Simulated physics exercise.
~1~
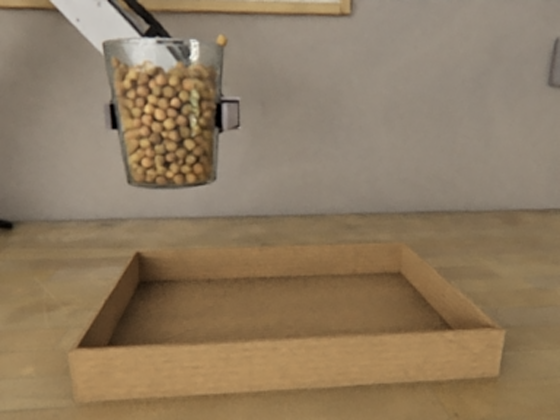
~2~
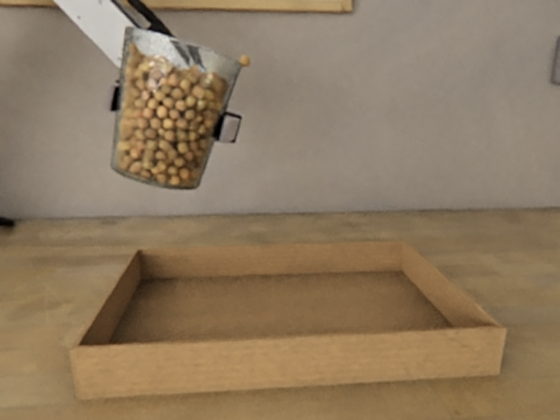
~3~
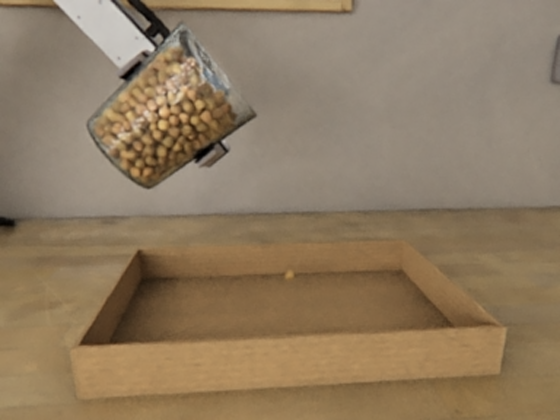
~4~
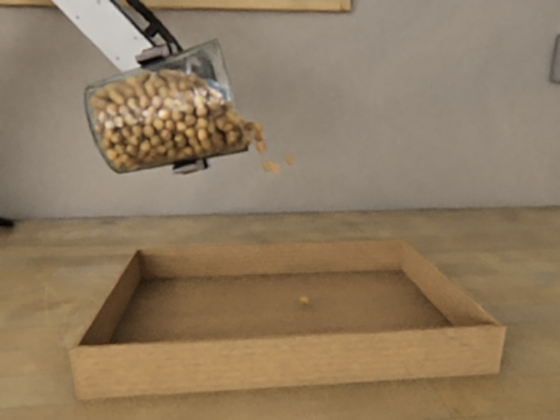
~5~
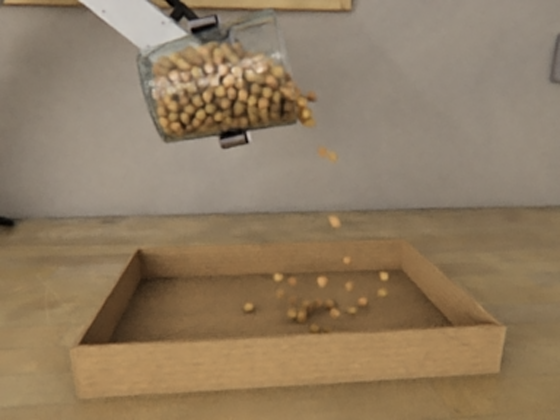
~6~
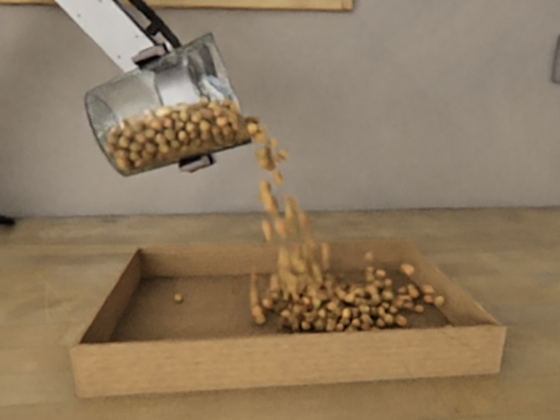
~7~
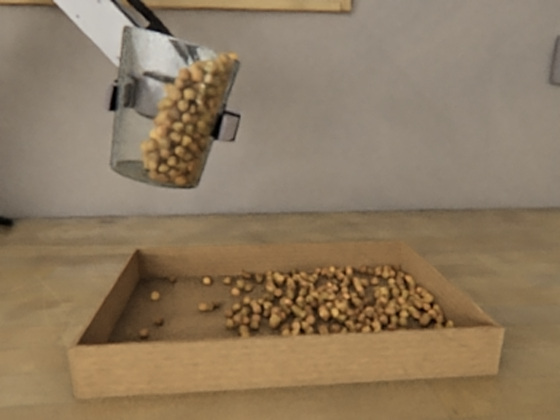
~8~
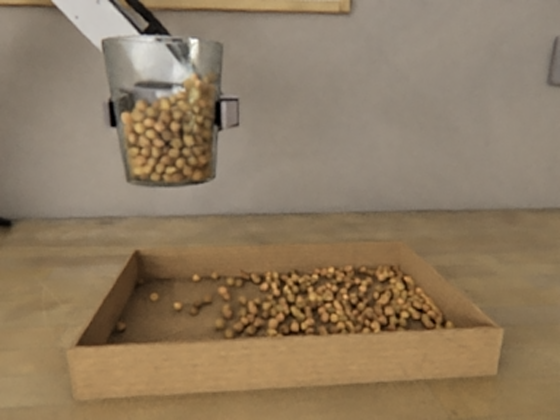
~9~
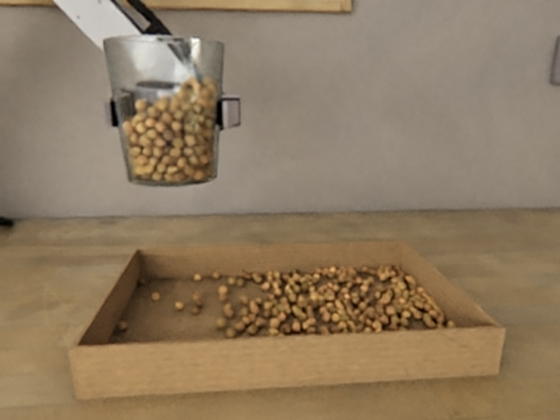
A robot arm tipped a clear beaker full of dried chickpeas onto its side above a shallow brown tray, pouring out a stream that scattered mostly toward the right, then turned it upright again with roughly half the chickpeas still inside.
